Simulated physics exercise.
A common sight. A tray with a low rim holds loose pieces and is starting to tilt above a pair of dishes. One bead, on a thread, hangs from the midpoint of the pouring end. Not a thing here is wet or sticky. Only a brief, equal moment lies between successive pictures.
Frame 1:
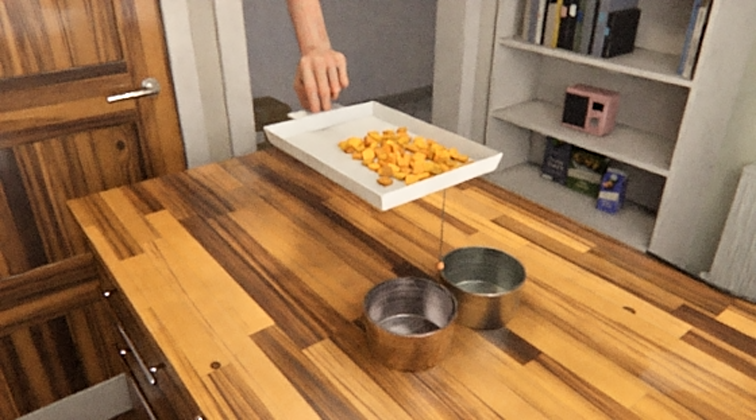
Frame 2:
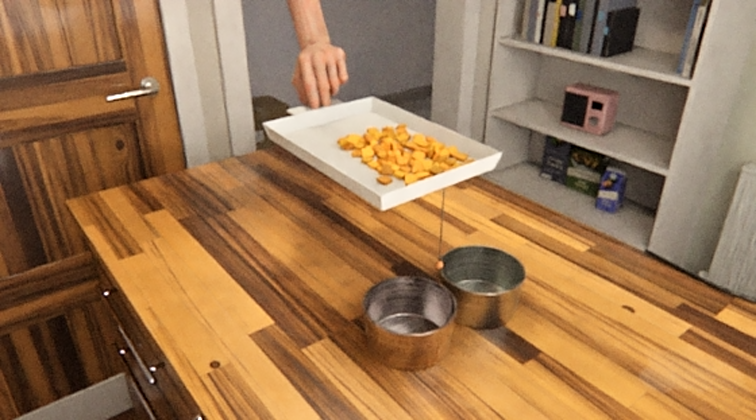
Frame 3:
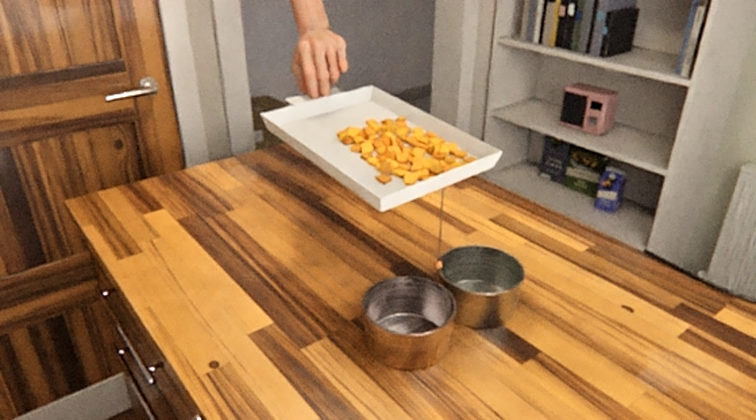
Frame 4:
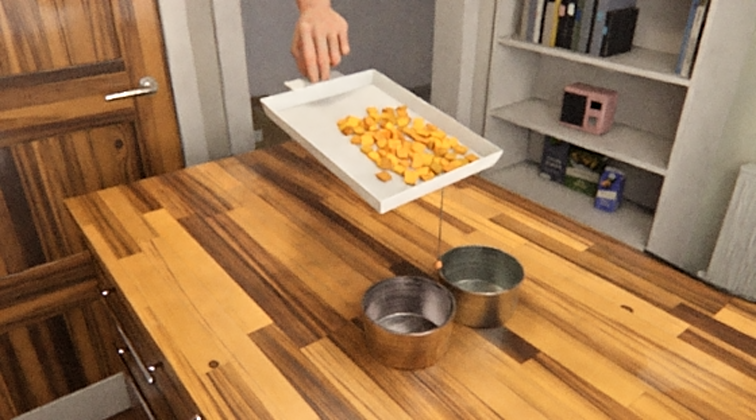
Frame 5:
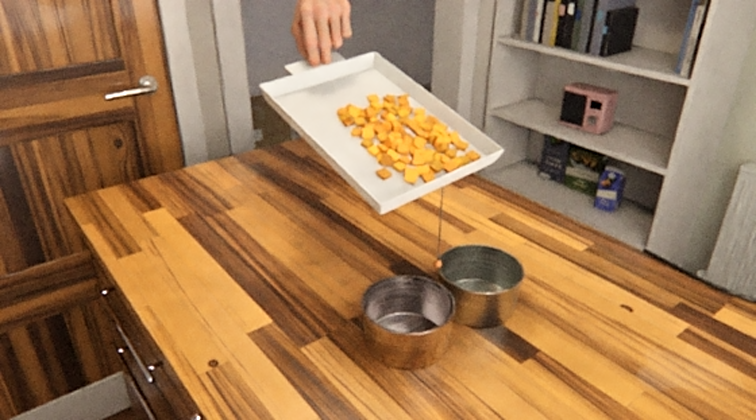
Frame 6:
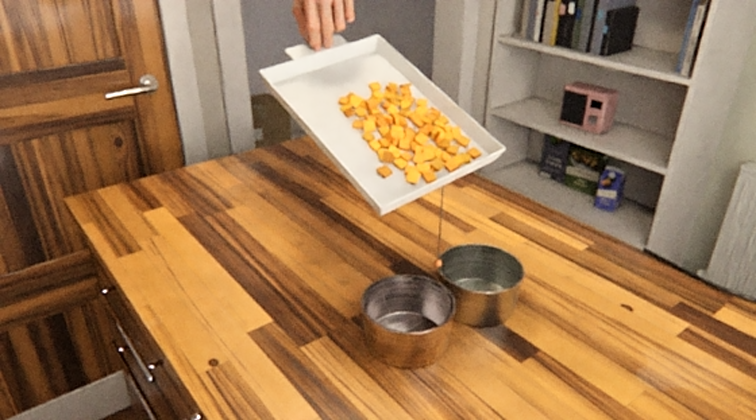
A hand held a white tray of small orange pieces above two round metal dishes on a wooden counter, then gradually raised the handle end, tilting the tray more steeply toward its lower left corner.
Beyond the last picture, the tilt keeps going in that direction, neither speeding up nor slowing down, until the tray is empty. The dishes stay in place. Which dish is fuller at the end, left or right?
My bet is the dish over on the left is left holding more.
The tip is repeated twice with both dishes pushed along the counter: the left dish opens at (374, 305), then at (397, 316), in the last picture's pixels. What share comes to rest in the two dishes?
Try 1: Some 50 %; try 2: Some 90 %.
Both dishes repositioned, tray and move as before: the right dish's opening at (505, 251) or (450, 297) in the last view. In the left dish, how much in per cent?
Trial 1 around 40 percent, trial 2 around 10 percent.
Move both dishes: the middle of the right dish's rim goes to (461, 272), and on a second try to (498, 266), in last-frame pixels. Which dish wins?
Try 1 - the dish at left, try 2 - the dish at left.
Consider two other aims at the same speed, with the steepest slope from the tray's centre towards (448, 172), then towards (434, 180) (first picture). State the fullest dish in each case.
Case one: The dish to the right. Case two: The dish to the right.
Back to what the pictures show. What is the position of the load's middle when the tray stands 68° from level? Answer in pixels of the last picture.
Check around (420, 175) in the last picture.
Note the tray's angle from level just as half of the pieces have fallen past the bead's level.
Roughly 115 degrees at that moment.
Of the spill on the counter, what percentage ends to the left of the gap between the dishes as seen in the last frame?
I make it about 20 percent or so.
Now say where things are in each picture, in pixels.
The first frame shows corners of the pouring end at (383, 193) and (496, 153), level; middle of the load at (408, 157), small crackers; left dish at (441, 344); right dish at (513, 304); bead on its thread at (440, 266).
The second frame shows corners of the pouring end at (382, 192) and (496, 152), level; middle of the load at (407, 155).
The third frame shows corners of the pouring end at (382, 194) and (496, 151), tipped barely, lowest at the left corner; middle of the load at (407, 151).
The fourth frame shows corners of the pouring end at (382, 197) and (497, 150), tipped a little, lowest at the left corner; middle of the load at (407, 145).
The fifth frame shows corners of the pouring end at (382, 200) and (498, 148), tipped clearly, lowest at the left corner; middle of the load at (408, 138).
The sixth frame shows corners of the pouring end at (383, 203) and (499, 147), tipped clearly, lowest at the left corner; middle of the load at (409, 132); left dish at (439, 342); right dish at (511, 301).
Soon, tray tipped steeply; nearly all on the tray; a stray few in the air.
A while on, tray tipped past a quarter turn; about half on the tray; about a third in the left dish; a stray few in the right dish; a small part outside both; a small part in the air.
Towards the end, tray tipped past a quarter turn; most in the left dish; a stray few in the right dish; about a quarter outside both.
Finally, tray tipped past a quarter turn; most in the left dish; a stray few in the right dish; about a quarter outside both.
